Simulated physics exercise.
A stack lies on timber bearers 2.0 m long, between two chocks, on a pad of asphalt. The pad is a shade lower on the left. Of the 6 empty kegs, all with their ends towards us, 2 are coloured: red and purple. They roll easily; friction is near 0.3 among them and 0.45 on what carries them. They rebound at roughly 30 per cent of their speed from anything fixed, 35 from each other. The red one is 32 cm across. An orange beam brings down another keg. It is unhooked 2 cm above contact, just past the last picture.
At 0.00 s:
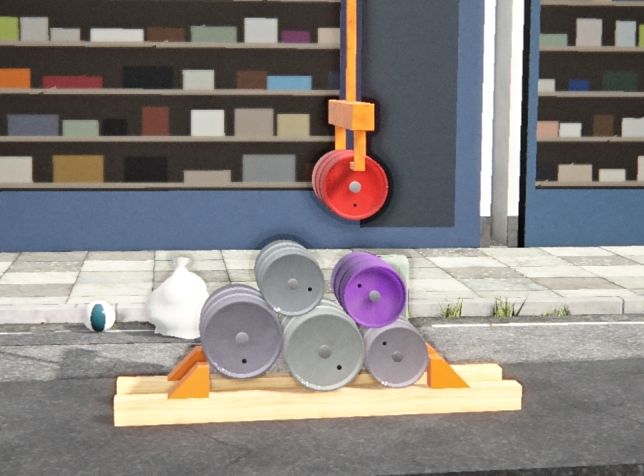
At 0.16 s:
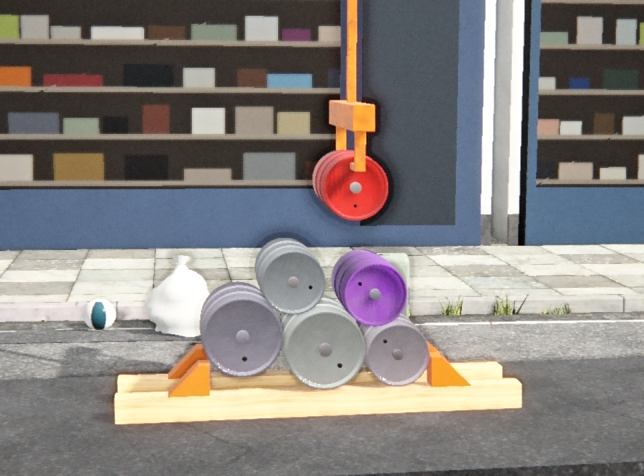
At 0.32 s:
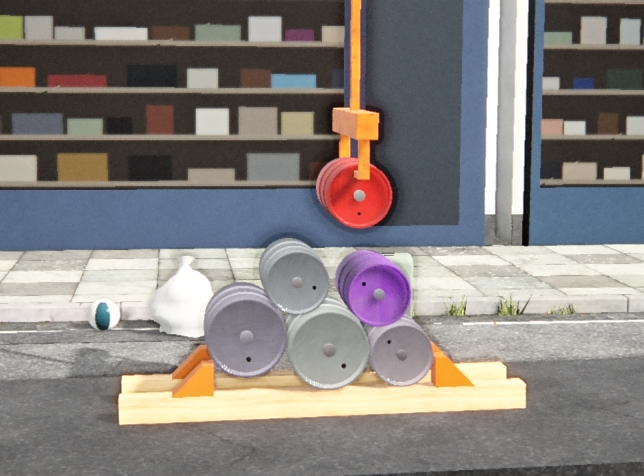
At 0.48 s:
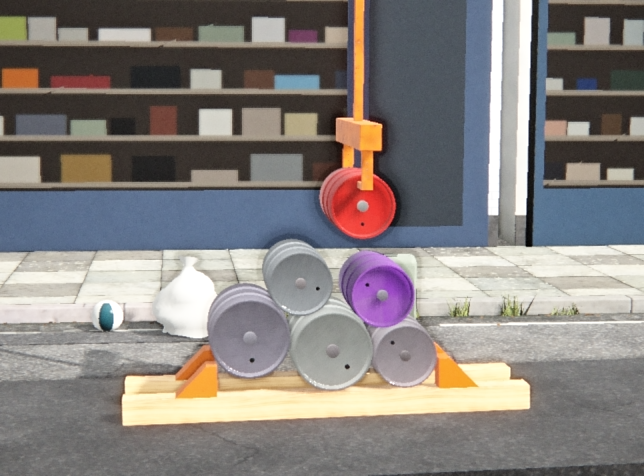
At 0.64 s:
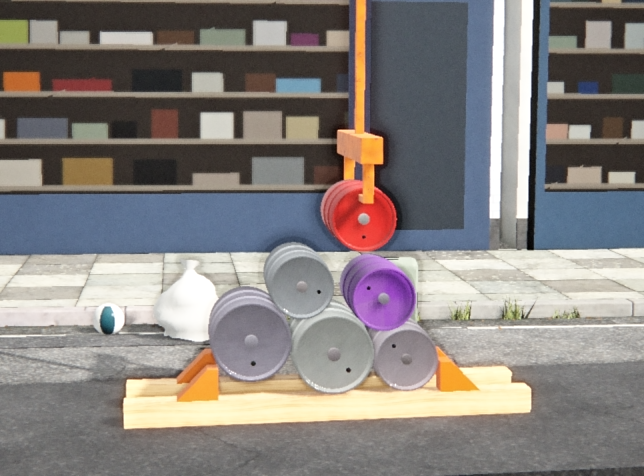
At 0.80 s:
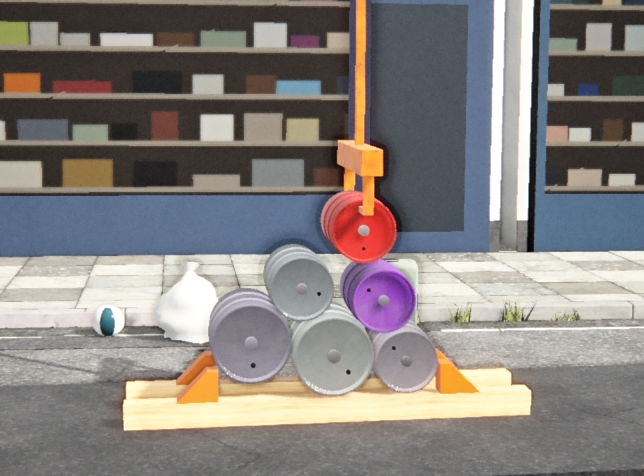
At first, a red keg hangs from hooks on an orange beam above a stack of grey kegs and a purple one, chocked on timber bearers on asphalt. The beam then lowers the red keg steadily until it is close above the stack, still hooked, while the stacked kegs stay in place.
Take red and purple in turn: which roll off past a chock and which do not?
The red one remains between the chocks; the purple one remains between the chocks.
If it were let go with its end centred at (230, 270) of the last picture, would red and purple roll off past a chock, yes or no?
In that case red yes, purple no.
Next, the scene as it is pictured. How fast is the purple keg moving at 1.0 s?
Roughly 0.0 m/s.
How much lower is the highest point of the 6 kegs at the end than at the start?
About 25 cm.
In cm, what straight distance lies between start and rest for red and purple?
Red 25, purple 0.
By 1.0 s, red is up on others, 40 cm inside the right chock, rolling left; purple is up on others, 25 cm inside the right chock; 0 past a chock so far.
By 1.1 s, red is up on others, 45 cm inside the right chock, rolling left; purple as before; 0 past a chock so far.
By 1.2 s, red is up on others, 45 cm inside the right chock, rolling right; purple as before; 0 past a chock so far.
Finally (1.5 s), red is up on others, 45 cm inside the right chock; purple is up on others, 25 cm inside the right chock; 0 past a chock so far.
